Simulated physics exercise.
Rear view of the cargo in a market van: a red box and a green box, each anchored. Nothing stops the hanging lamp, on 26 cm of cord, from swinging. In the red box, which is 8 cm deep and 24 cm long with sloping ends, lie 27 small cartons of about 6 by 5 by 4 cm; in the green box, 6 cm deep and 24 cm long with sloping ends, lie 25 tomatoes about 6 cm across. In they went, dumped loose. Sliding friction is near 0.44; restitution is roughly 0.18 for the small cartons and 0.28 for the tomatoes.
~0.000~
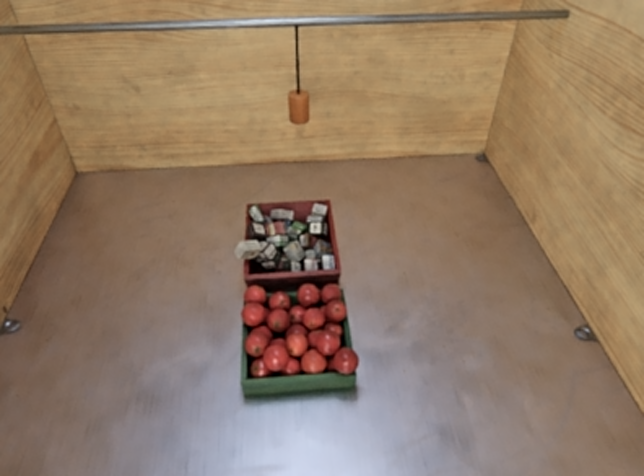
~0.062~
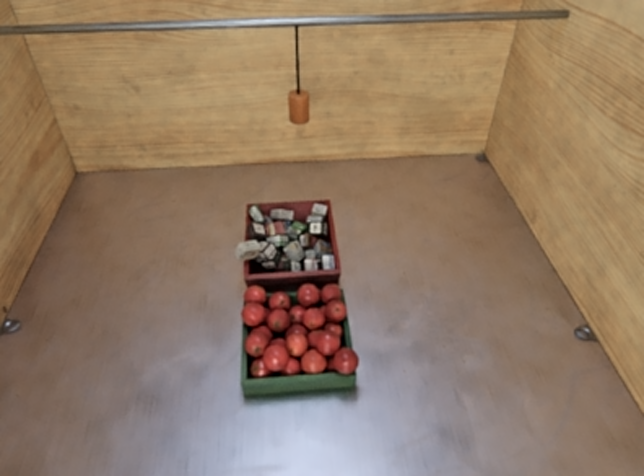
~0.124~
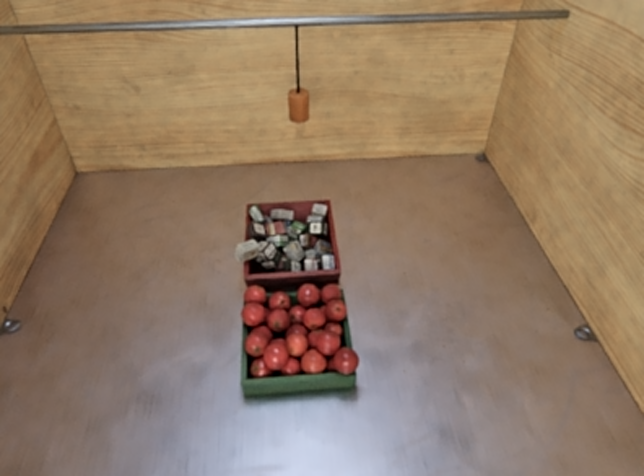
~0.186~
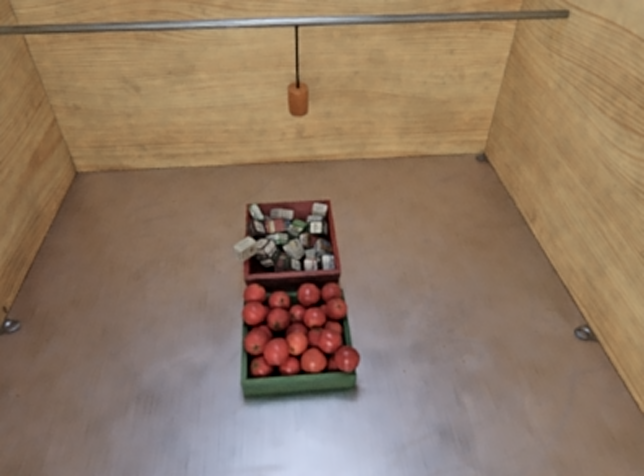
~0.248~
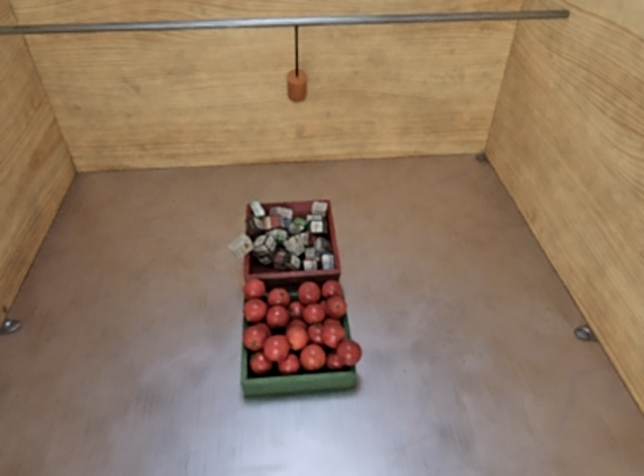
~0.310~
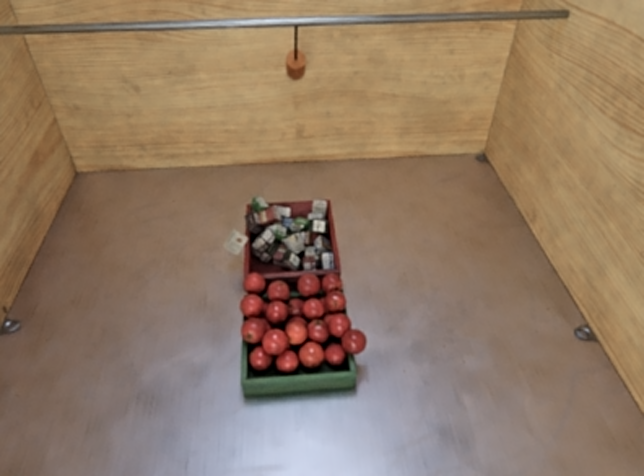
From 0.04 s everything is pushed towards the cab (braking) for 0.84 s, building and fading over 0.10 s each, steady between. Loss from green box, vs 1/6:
What stays put falls below five sixths.
After 0.50 s, 1 of 27 out of the red box and 8 of 25 out of the green box.
After 0.73 s, 4 of 27 out of the red box and 9 of 25 out of the green box.
After 1.06 s, 4 of 27 out of the red box and 9 of 25 out of the green box.
Final count (at 1.48 s), 4 of 27 out of the red box and 9 of 25 out of the green box. Asked share, 9 of 25, 36 per cent.
